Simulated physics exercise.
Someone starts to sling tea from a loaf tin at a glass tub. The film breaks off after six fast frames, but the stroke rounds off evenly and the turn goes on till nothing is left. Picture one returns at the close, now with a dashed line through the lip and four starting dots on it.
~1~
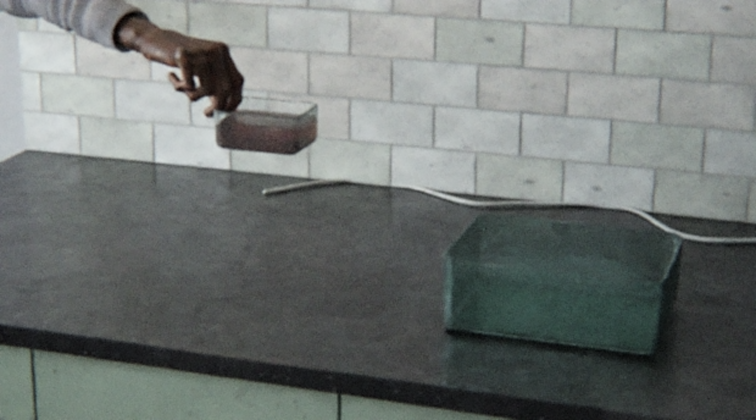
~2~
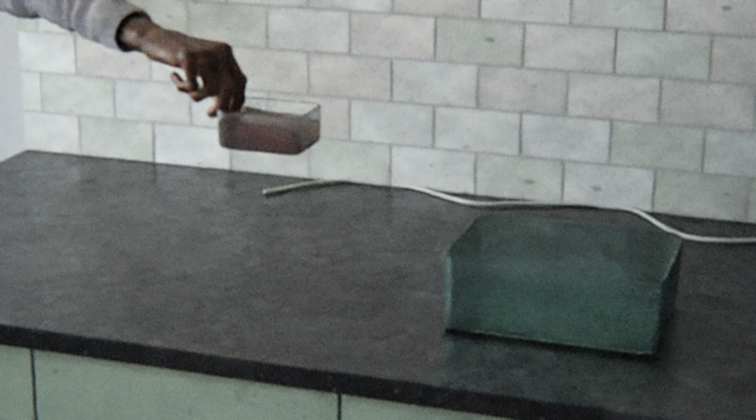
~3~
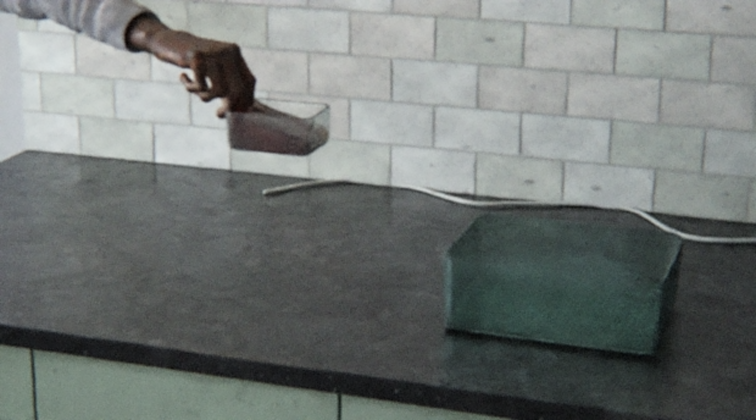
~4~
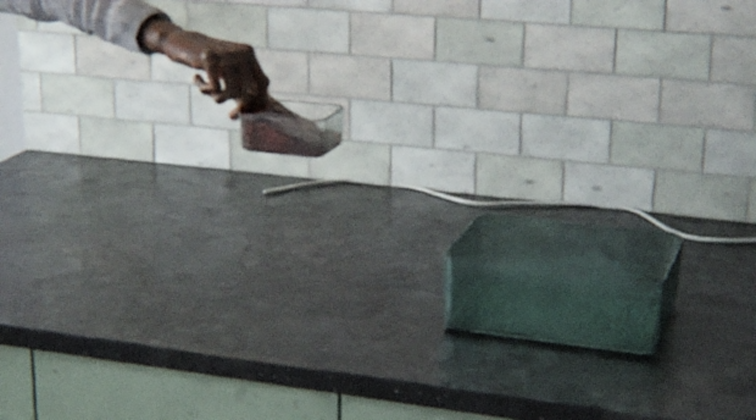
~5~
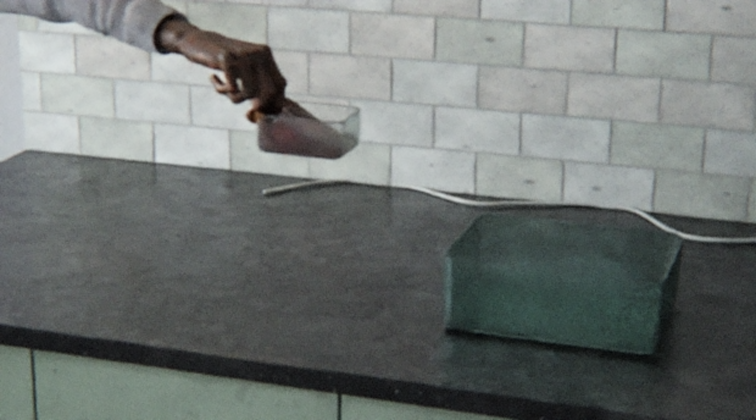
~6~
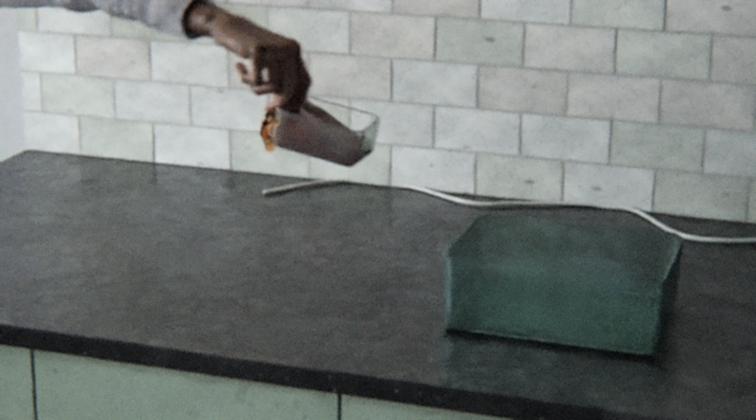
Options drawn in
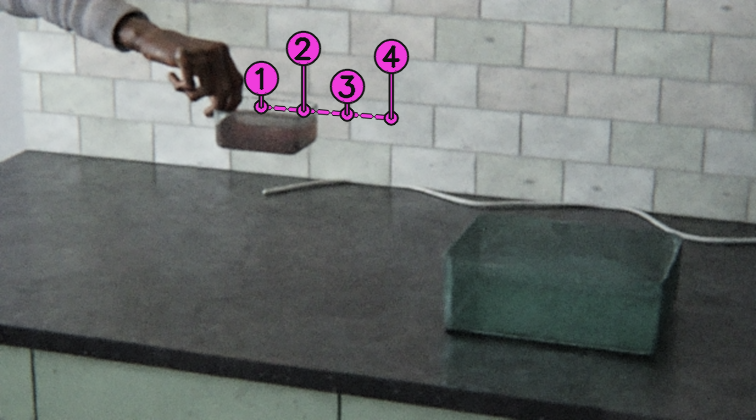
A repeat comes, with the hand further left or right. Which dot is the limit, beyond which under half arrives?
Spot 3.
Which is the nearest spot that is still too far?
That is spot 2.
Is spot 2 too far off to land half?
Yes, that goes wrong.
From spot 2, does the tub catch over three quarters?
No, it does not.
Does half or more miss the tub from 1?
Yes.
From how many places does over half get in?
Two of the four.
On the marked copy, 1 at (261, 106); 2 at (303, 110); 3 at (347, 114); 4 at (391, 118).
If 1 is chosen, about 1 % lands in the tub, 97 % falls short.
If 2 is chosen, about 38 % lands in the tub, 58 % falls short and 4 % goes beside or beyond.
If 3 is chosen, about 62 % lands in the tub, 30 % falls short and 8 % goes beside or beyond.
If 4 is chosen, about 81 % lands in the tub, 10 % falls short and 9 % goes beside or beyond.
